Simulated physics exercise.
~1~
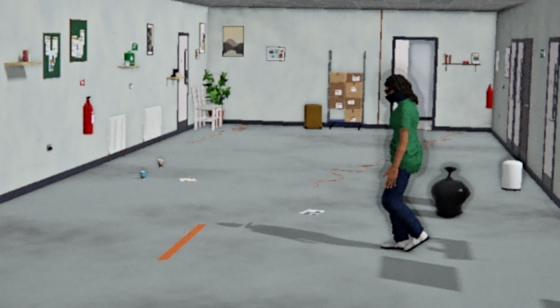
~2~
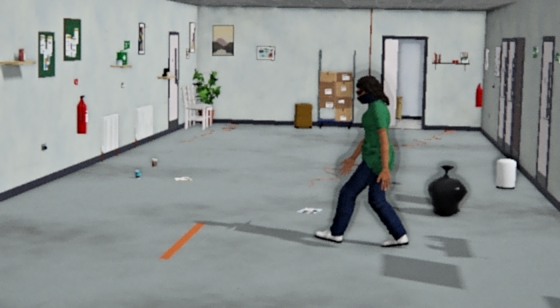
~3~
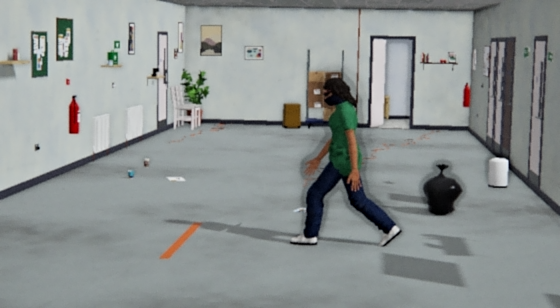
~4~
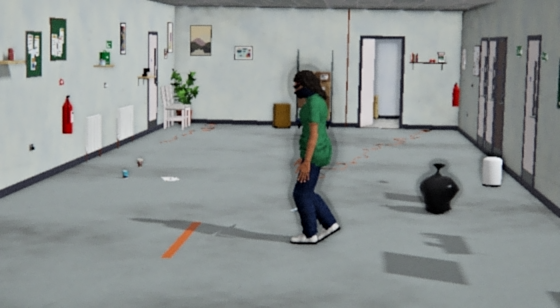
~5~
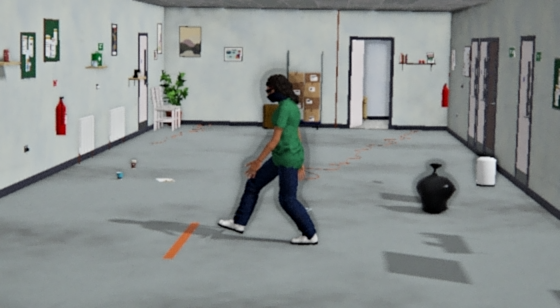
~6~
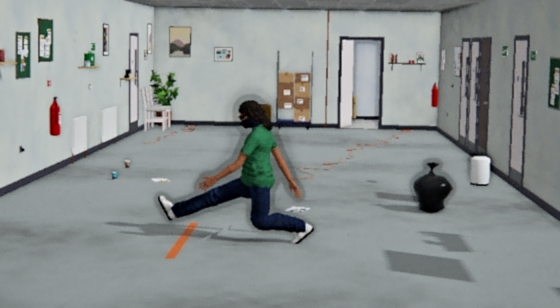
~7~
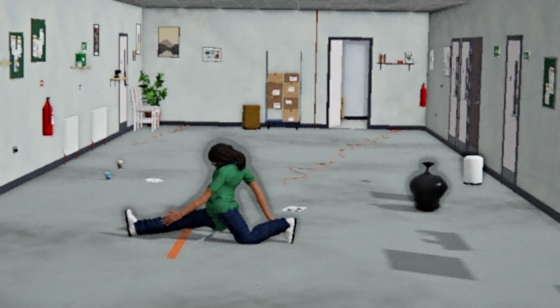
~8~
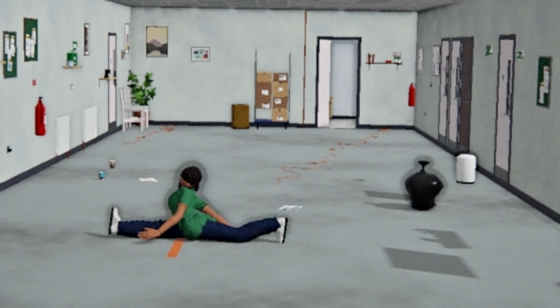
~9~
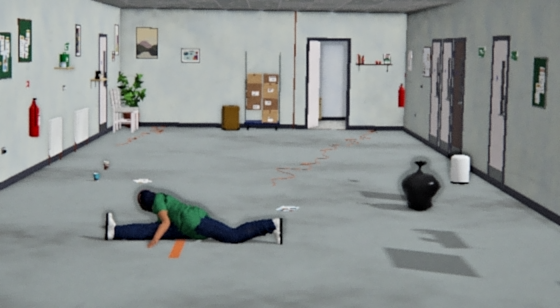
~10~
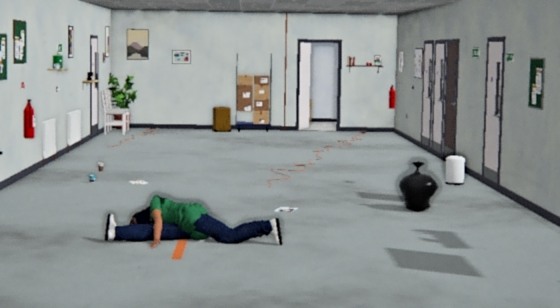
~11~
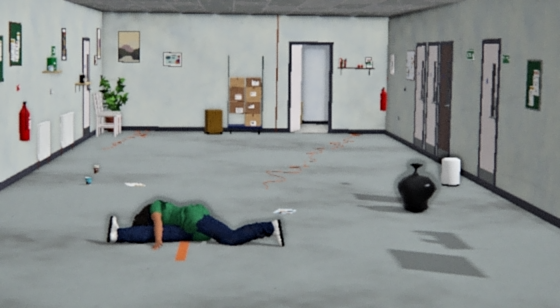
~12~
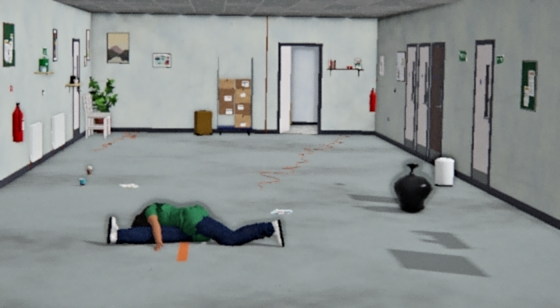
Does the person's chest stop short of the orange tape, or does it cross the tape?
The person's chest crosses the orange tape, as the upper body folds forward to the left over the front leg and comes to rest beyond it.
